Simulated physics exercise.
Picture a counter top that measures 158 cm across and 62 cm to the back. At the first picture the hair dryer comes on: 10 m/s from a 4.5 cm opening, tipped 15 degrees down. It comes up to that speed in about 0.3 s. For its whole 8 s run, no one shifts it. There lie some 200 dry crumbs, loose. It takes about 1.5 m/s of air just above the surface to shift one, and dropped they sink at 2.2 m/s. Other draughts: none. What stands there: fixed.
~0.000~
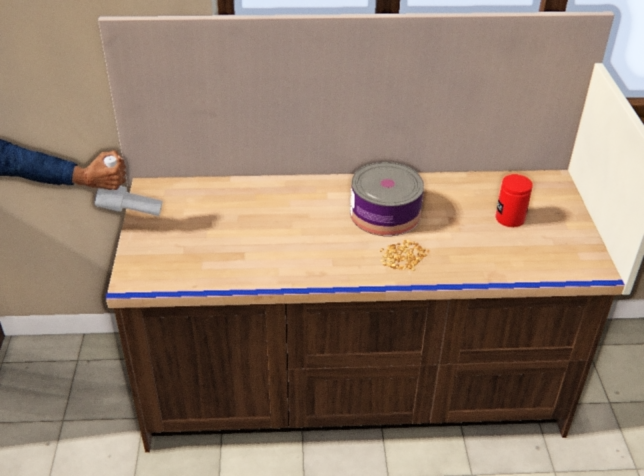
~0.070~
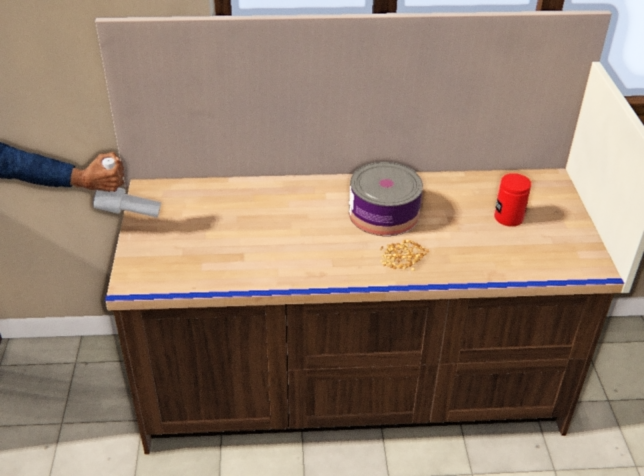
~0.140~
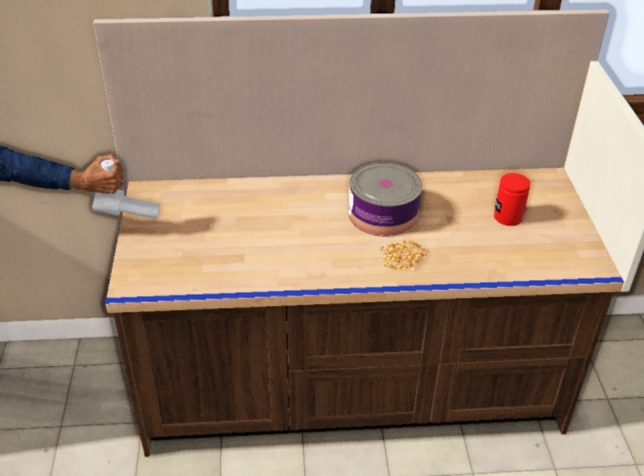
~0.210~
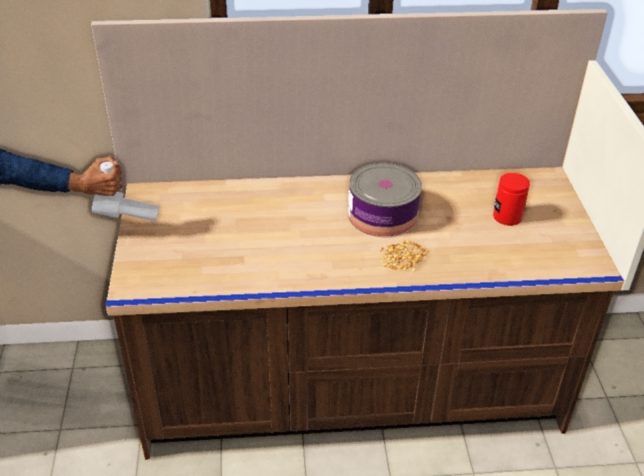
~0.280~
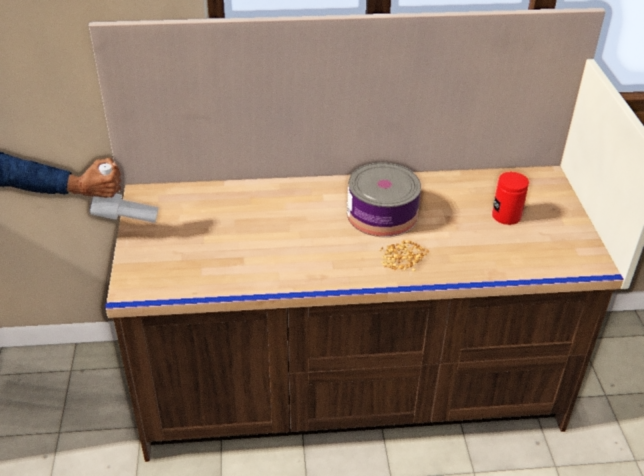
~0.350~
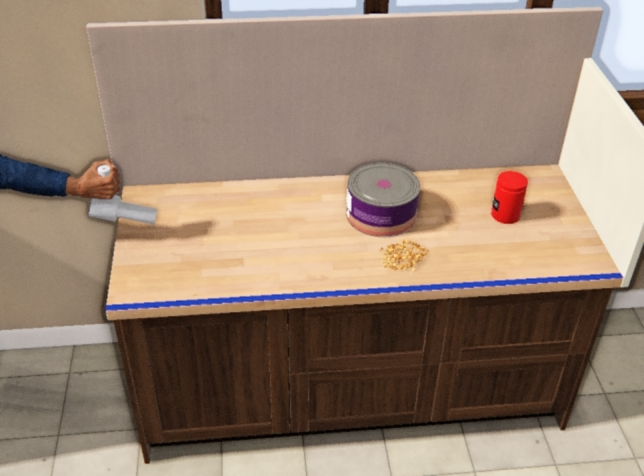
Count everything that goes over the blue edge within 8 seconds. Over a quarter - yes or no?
Over a quarter: Yes.
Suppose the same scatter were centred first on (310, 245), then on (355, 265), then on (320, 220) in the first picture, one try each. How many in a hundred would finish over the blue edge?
First try near 70 %, second near 100 %, third near 10 %.
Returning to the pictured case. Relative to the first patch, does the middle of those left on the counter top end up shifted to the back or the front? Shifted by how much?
Toward the near side, roughly 10 cm.
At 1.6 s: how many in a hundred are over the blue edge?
70 %, roughly.
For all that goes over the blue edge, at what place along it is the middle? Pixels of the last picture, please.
Roughly at pixel (555, 283).
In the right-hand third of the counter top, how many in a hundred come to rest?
Something close to 20 % ends up there.
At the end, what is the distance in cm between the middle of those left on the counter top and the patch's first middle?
Distance: Approx. 65 cm.
After 1.6 s, 72 % are over the blue edge; the middle of those still in play is near (605, 263); 75 % have settled or left.
After 2.6 s, 72 % are over the blue edge; the middle of those still in play is near (605, 263); 77 % have settled or left.
After 4.4 s, 72 % are over the blue edge; the middle of those still in play is near (605, 263); 79 % have settled or left.
After 8.0 s, at the end, 75 % are over the blue edge; the middle of those still in play is near (605, 263).
